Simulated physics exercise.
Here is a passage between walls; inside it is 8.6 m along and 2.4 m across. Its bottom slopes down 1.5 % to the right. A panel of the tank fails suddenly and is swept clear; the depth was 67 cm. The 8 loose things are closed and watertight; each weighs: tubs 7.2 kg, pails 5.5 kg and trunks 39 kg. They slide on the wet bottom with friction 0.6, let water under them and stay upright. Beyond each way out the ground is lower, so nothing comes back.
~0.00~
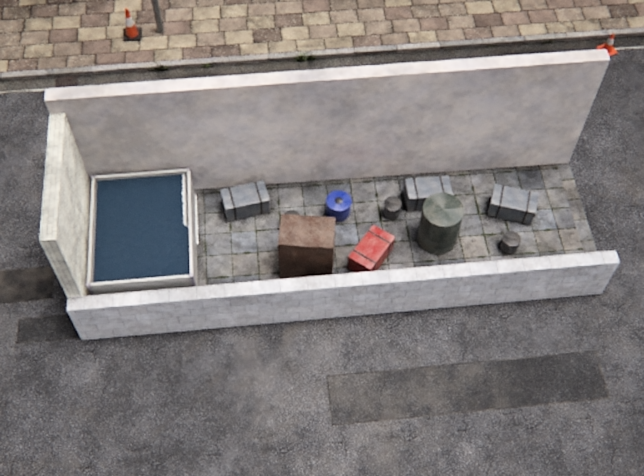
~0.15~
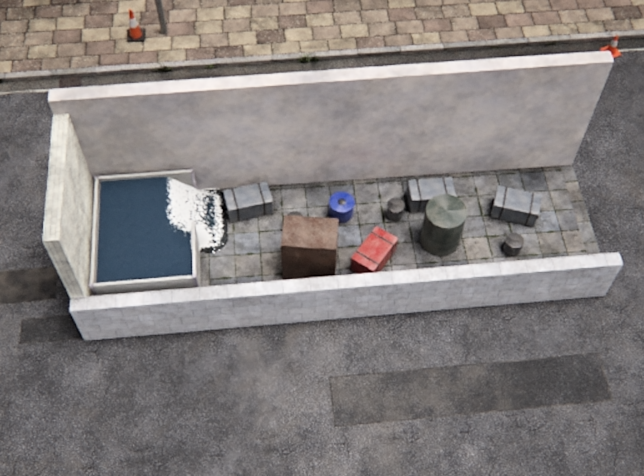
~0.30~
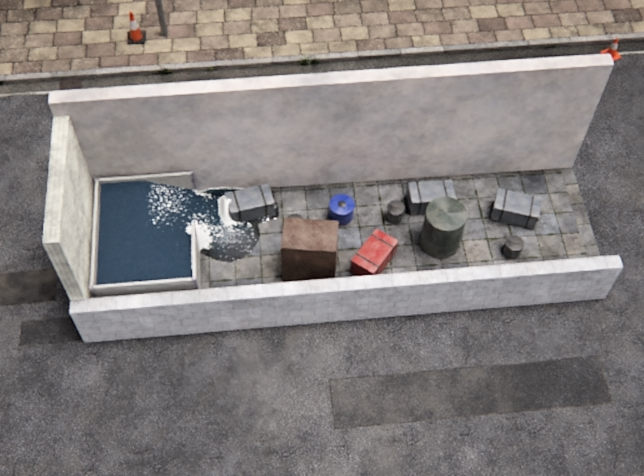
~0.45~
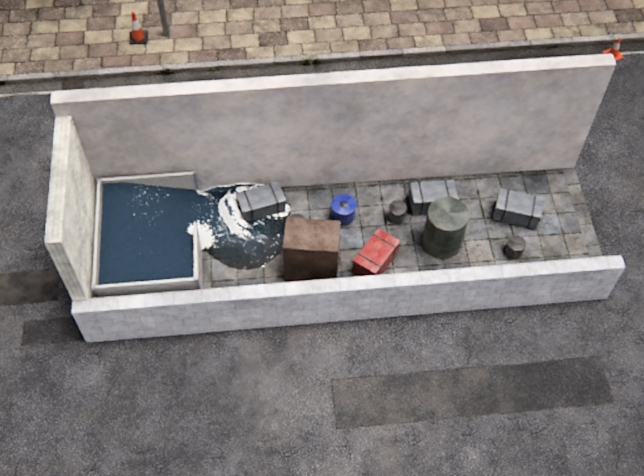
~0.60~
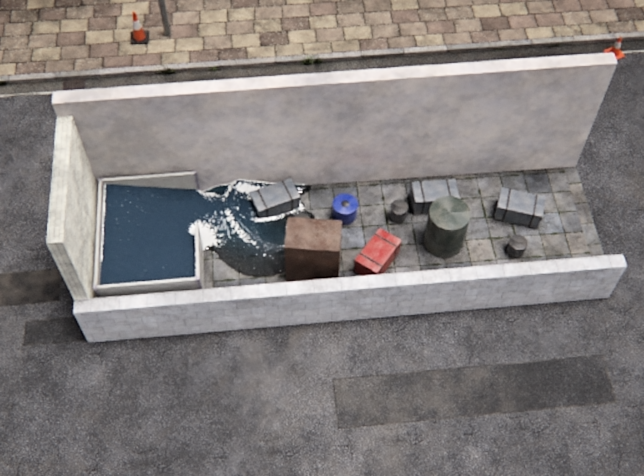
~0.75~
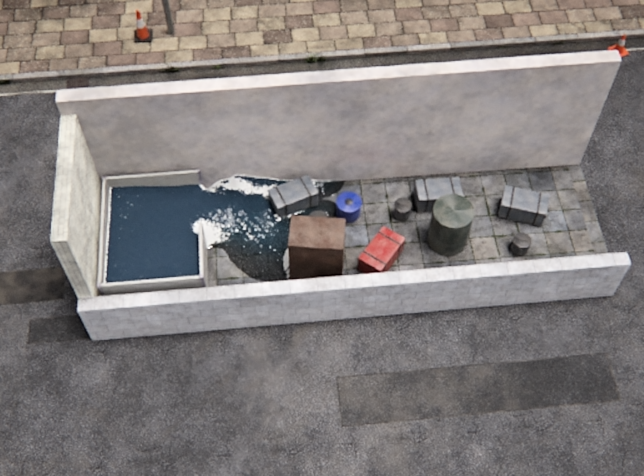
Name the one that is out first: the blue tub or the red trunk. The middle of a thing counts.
First out is the blue one.
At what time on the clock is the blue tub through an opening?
Near 4.5 s.
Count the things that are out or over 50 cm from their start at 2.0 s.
By then 4.
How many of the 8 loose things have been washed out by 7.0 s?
By then 7.
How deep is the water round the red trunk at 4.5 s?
About 10 cm.
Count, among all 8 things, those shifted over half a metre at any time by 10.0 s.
7 of them.
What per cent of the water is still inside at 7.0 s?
Some 56 per cent remains.
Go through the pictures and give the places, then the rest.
In the first picture, the blue tub at (339, 201), on the bottom; the red trunk at (372, 247), on the bottom; water covers 3.3 m2; 0 of 8 have shifted.
In the second picture, the blue tub at (342, 202) rests on the ground; the red trunk at (375, 248), on the bottom; water covers 3.9 m2; 0 of 8 have shifted.
In the third picture, the blue tub at (342, 204) rests on the ground; the red trunk at (375, 251), on the bottom; water covers 4.5 m2; 0 of 8 have shifted.
In the fourth picture, the blue tub at (344, 204) rests on the ground; the red trunk at (377, 251), on the bottom; water covers 5.3 m2; 1 of 8 have shifted.
In the fifth picture, the blue tub at (345, 204), on the bottom; the red trunk at (378, 250) rests on the ground; water covers 6.1 m2; 2 of 8 have shifted.
In the sixth picture, the blue tub at (349, 202) rests on the ground; the red trunk at (382, 248) rests on the ground; water covers 6.9 m2; 2 of 8 have shifted.
After 2.0 s the blue tub is near (420, 212), 1.3 m from its start, afloat; the red trunk is near (397, 267), 0.5 m from its start, aground; 0 of 8 are out; 4 afloat.
After 4.5 s the blue tub is near (594, 216), 4.3 m from its start, afloat; the red trunk is near (372, 263), 0.3 m from its start, aground; 4 of 8 are out; 2 afloat.
After 7.0 s the blue tub has gone out (at 4.6 s); the red trunk is near (372, 263), 0.3 m from its start, aground; 7 of 8 are out; 0 afloat.
After 10.0 s the blue tub has gone out (at 4.6 s); the red trunk is near (372, 263), 0.3 m from its start, aground; 7 of 8 are out; 0 afloat.
